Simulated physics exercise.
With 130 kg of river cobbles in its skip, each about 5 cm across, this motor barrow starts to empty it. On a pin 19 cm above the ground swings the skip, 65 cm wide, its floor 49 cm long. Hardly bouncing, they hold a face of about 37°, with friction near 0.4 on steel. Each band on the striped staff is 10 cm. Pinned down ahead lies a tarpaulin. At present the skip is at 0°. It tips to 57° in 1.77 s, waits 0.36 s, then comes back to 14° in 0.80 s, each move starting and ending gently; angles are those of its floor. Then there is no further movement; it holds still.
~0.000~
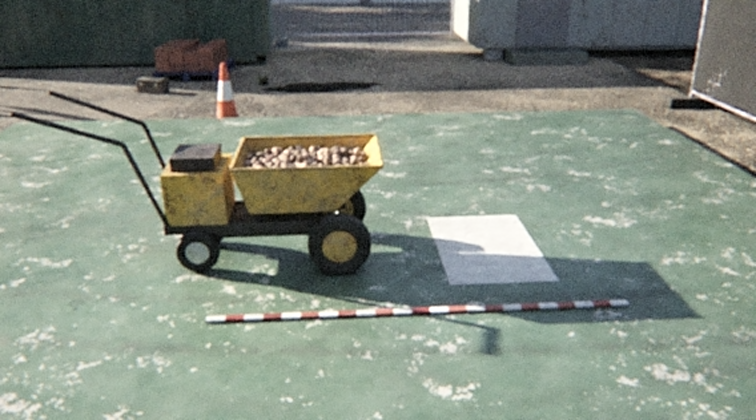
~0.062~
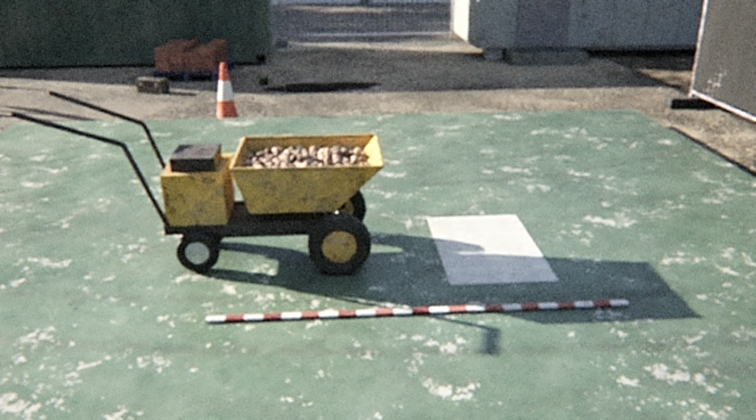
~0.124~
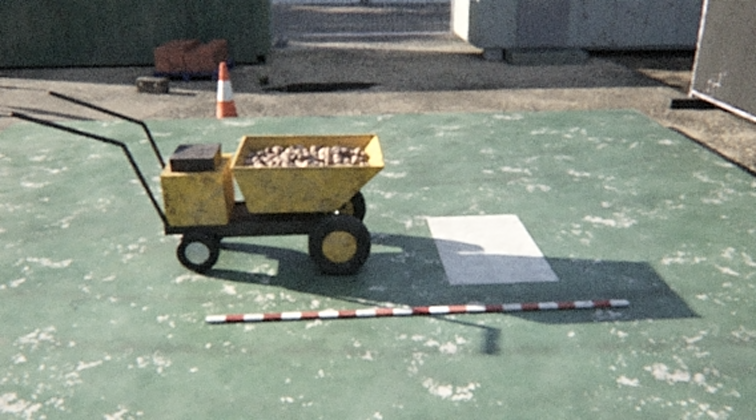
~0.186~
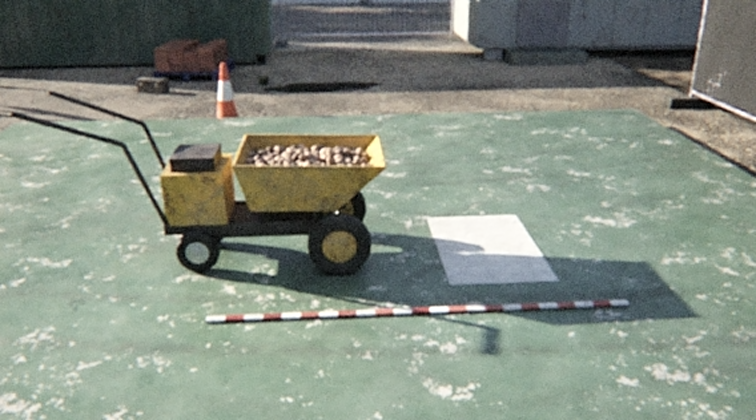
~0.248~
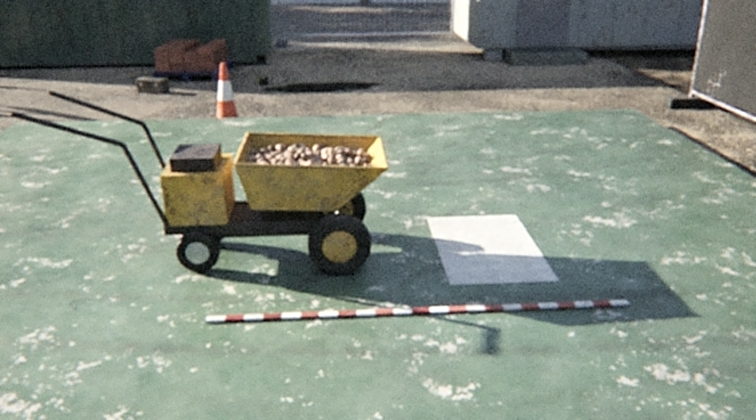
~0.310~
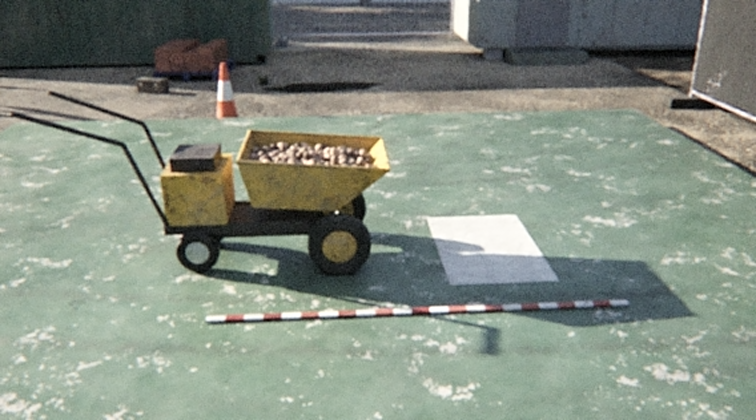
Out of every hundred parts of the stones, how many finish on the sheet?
Close to 45 in every hundred.
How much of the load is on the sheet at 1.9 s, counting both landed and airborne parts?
15 per cent or so by then.
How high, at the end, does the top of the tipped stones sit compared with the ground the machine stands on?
Height: About 16 cm above ground level.
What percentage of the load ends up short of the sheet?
Some 15 per cent of the load.
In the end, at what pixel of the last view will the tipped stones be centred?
Look at roughly (460, 245).
After 1.3 s the floor is at 48°; 100 % in the skip; the foremost stones are at (417, 203).
After 1.9 s the floor is at 57°; 82 % in the skip, 3 % short of the sheet, 15 % on the sheet; the foremost stones are at (475, 246).
After 3.4 s the floor is at 14°; 36 % in the skip, 14 % short of the sheet, 45 % on the sheet, 6 % off the sheet elsewhere; the foremost stones are at (551, 236).
After 5.3 s the floor is at 14°; 36 % in the skip, 14 % short of the sheet, 45 % on the sheet, 6 % off the sheet elsewhere; the foremost stones are at (551, 236).
